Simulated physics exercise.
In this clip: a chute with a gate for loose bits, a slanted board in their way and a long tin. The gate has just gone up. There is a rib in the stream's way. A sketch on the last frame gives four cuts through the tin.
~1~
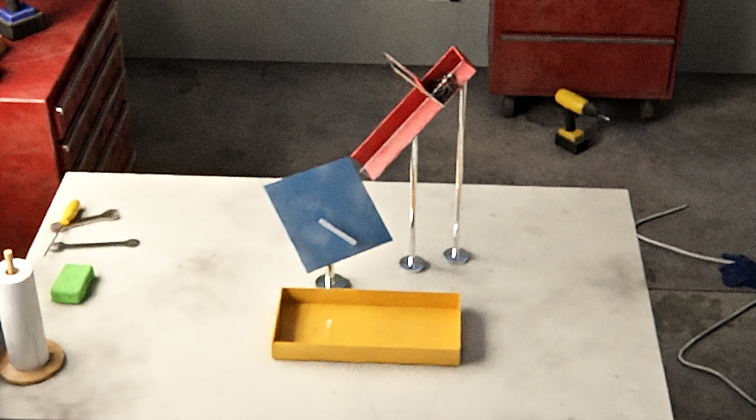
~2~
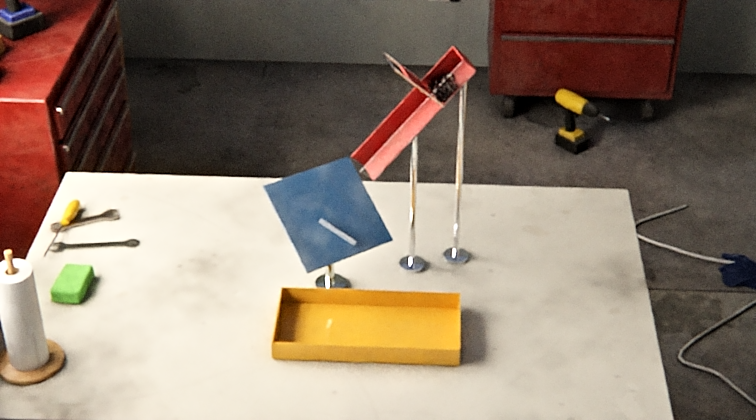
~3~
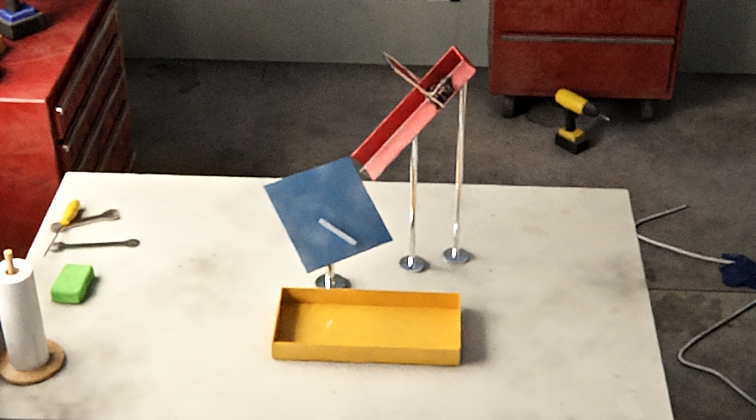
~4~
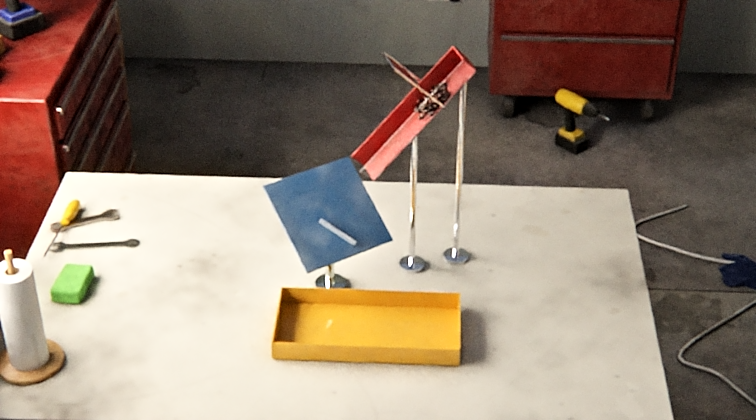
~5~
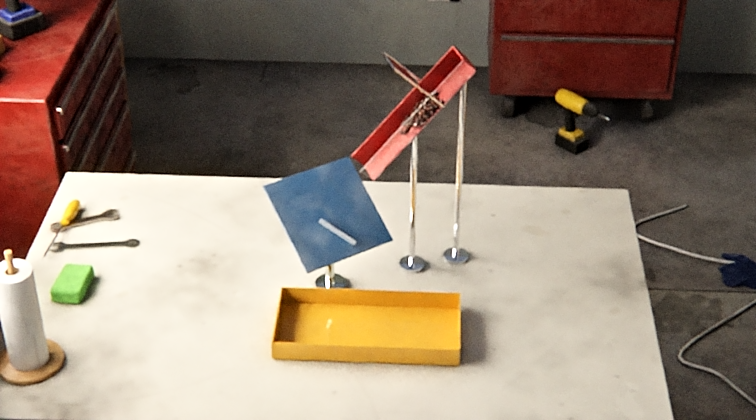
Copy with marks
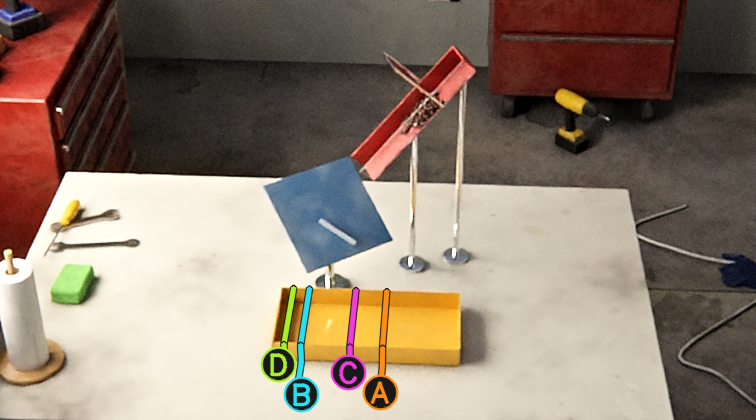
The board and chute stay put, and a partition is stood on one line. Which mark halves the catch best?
A beats the others.
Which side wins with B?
The right side.
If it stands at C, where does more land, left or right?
Right.
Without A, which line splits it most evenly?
C it is.
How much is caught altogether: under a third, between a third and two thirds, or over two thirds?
It is over two thirds.
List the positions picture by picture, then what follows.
The first picture shows load behind the gate near (443, 89), flat chocolate drops; lip of the chute near (369, 173), sloping fairly steeply.
The second picture shows middle of the board near (329, 213), tilted fairly steeply; middle of its low edge near (351, 256); of its high edge near (306, 171).
The third picture shows front corners of the tin near (272, 343) and (460, 349), empty; front of the load near (429, 102).
The fourth picture shows middle of the load near (431, 100); its front near (419, 117), close to a quarter of the way to the lip; rib from (321, 219) to (357, 242).
The fifth picture shows middle of the load near (420, 112); its front near (402, 132), close to half of the way to the lip.
On the marked copy, line A crosses the front rim at (382, 347); line B crosses the front rim at (300, 344); line C crosses the front rim at (349, 345); line D crosses the front rim at (284, 343).
For line A, of what is caught, close to two thirds on the left of the divider, close to a third on the right.
For line B, of what is caught, none at all on the left of the divider, the whole lot on the right.
For line C, of what is caught, a small share on the left of the divider, the bulk on the right.
For line D, of what is caught, none at all on the left of the divider, the whole lot on the right.
